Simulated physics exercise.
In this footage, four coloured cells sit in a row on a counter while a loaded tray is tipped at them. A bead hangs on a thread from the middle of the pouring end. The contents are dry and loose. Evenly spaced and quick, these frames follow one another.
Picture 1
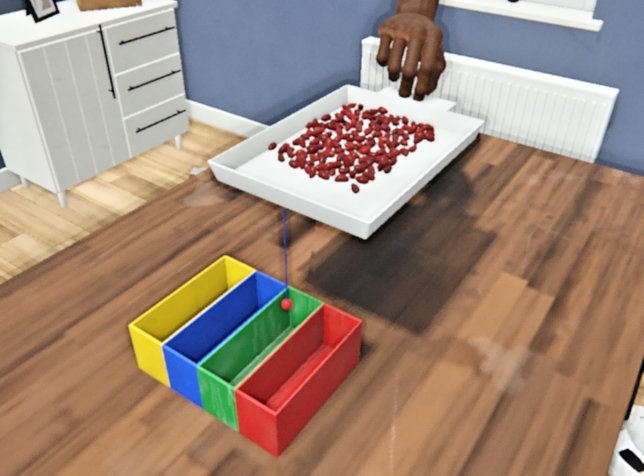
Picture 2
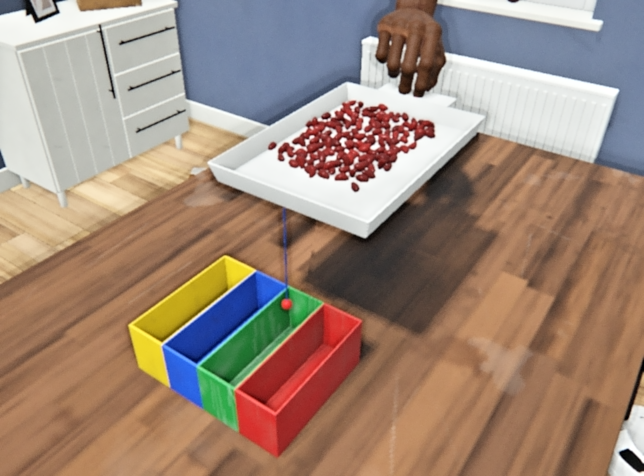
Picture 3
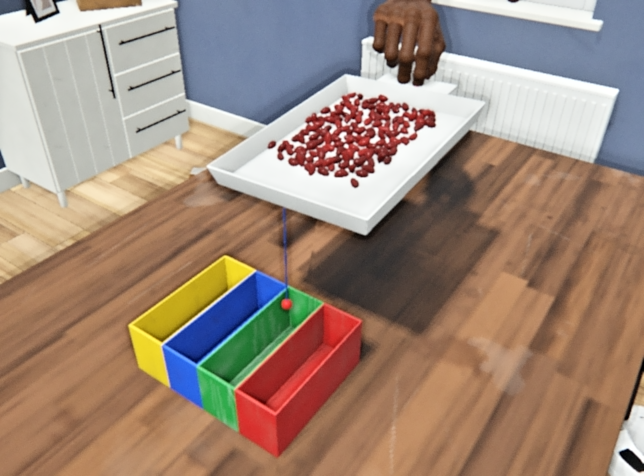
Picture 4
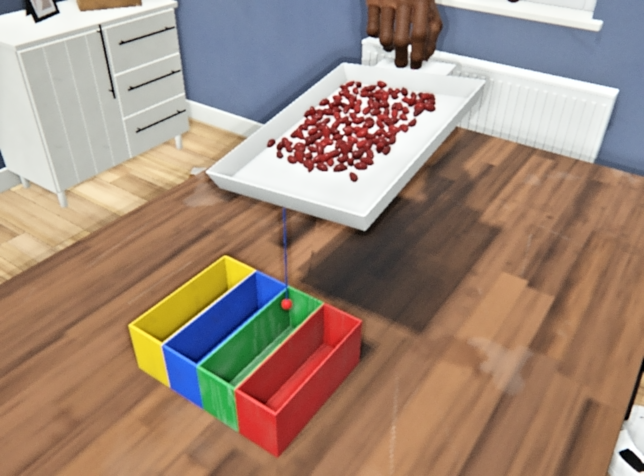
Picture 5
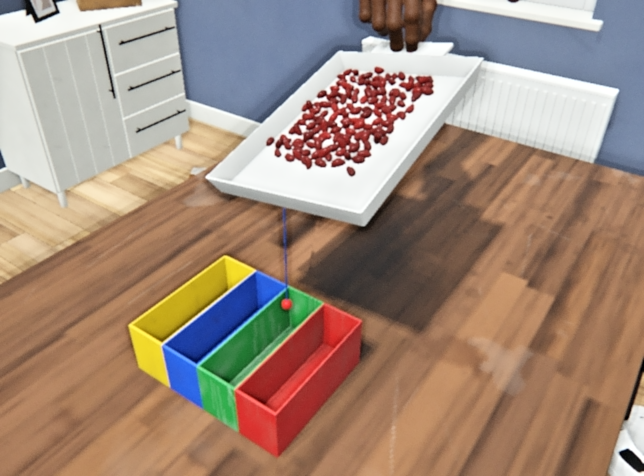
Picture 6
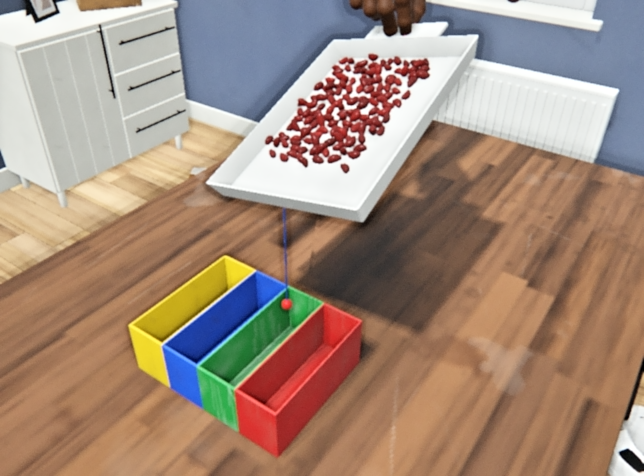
A dark-skinned hand raised the far end of a white tray of red kidney beans, tilting it steadily more steeply above a wooden surface, while the yellow, blue, green and red cells stayed still.
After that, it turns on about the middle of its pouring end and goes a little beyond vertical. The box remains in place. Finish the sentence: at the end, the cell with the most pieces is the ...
... Yellow one.
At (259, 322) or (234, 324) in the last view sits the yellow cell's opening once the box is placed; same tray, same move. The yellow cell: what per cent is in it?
You'd get 0 in a hundred the first time and 20 in a hundred the second.
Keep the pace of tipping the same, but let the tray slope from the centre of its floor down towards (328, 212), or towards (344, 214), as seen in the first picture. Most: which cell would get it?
The cell in red, then that red cell.
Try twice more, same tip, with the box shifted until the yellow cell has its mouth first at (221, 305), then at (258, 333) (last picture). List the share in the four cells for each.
Roughly 70 % and then 0 %.
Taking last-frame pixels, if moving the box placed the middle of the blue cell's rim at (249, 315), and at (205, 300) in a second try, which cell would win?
Case 1 - the yellow one; case 2 - that blue cell.
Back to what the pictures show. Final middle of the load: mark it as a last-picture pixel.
Somewhere around (215, 333) in the last picture.
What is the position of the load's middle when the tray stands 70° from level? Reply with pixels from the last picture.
Mark it at roughly (249, 169) in the final frame.
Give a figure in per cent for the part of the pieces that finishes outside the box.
About 0 per cent.
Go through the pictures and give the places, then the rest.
Corners of the pouring end (217, 161) and (367, 218), level; middle of the load (361, 139), kidney beans; bead on its thread (287, 304); yellow cell (150, 352); blue cell (183, 373); green cell (218, 395); red cell (257, 419), in the first picture.
Corners of the pouring end (216, 162) and (366, 217), level; middle of the load (361, 137), in the second picture.
Corners of the pouring end (215, 165) and (365, 214), tipped barely, lowest at the left corner; middle of the load (360, 131), in the third picture.
Corners of the pouring end (214, 170) and (362, 210), tipped a little, lowest at the left corner; middle of the load (359, 121), in the fourth picture.
Corners of the pouring end (214, 175) and (359, 207), tipped clearly, lowest at the left corner; middle of the load (357, 111), in the fifth picture.
Corners of the pouring end (214, 179) and (355, 204), tipped clearly, lowest at the left corner; middle of the load (353, 102); yellow cell (150, 352); blue cell (183, 373); green cell (218, 395); red cell (257, 419), in the sixth picture.
Just after the last frame, tray tipped steeply; almost all on the tray; about a tenth falling or outside the box.
A moment on, tray tipped past a quarter turn; about a tenth on the tray; roughly half in the yellow cell; roughly a third in the blue cell; about a tenth falling or outside the box.
Further on, tray tipped past a quarter turn; roughly half in the yellow cell; roughly a third in the blue cell; just a few falling or outside the box.
When it is over, tray tipped past a quarter turn; roughly half in the yellow cell; roughly a third in the blue cell; not one in the red cell; not one in the green cell; just a few outside the box.
